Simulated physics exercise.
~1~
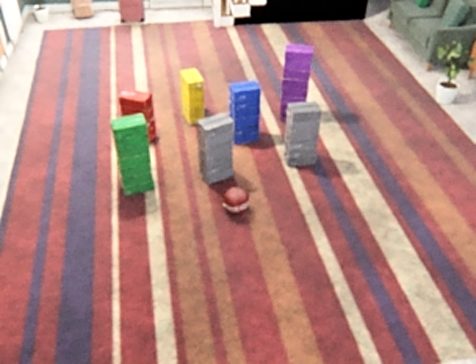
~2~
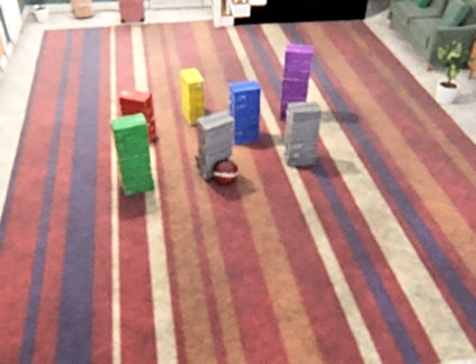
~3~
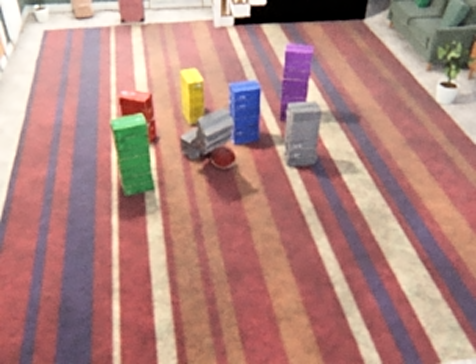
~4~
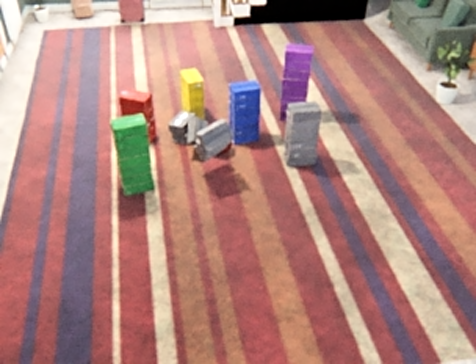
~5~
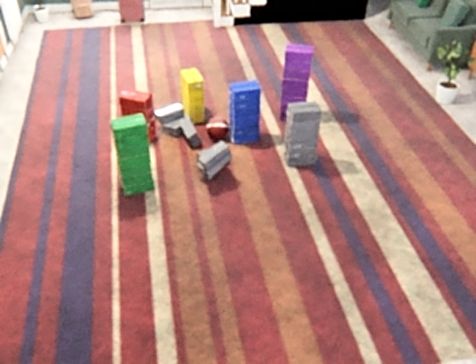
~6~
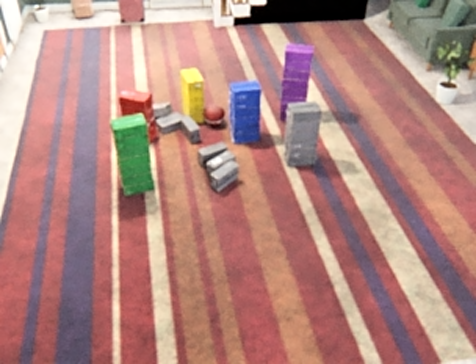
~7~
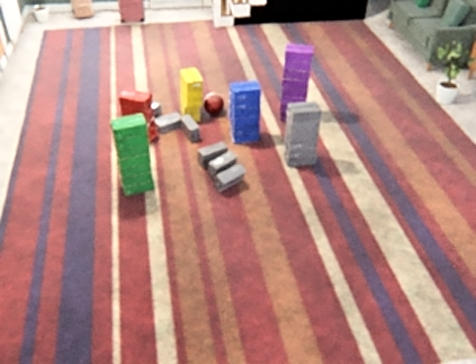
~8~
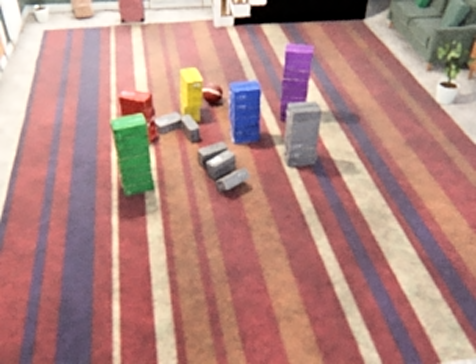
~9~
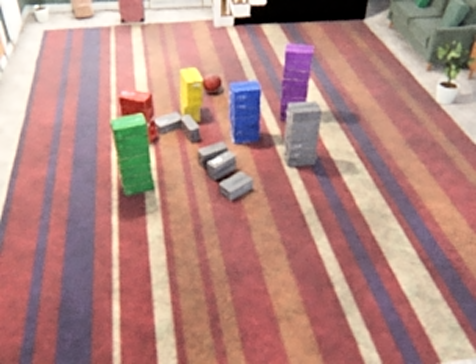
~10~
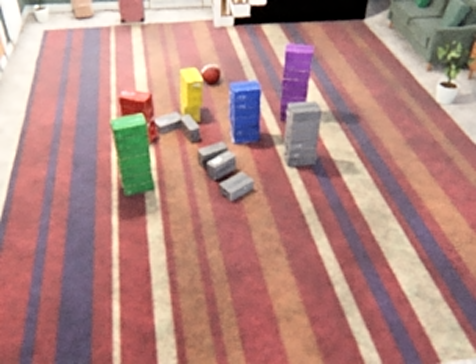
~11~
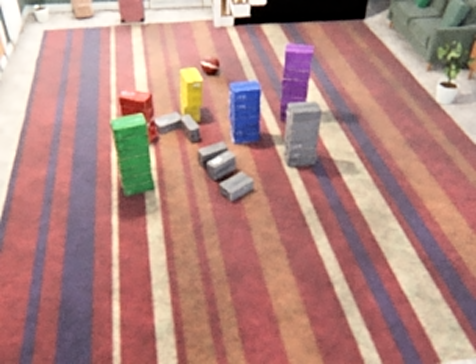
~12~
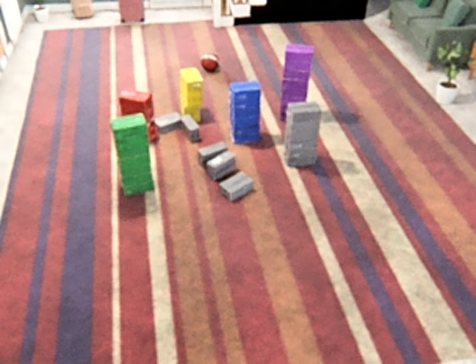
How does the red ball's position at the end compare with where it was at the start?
It starts in front of the box towers, just below the front gray one, and ends at the far side of the carpet, beyond the yellow tower and slightly to its right.
Striped carpet with seven box towers, a red ball rolling into the front gray one, toppling it, then rolling away behind the yellow.
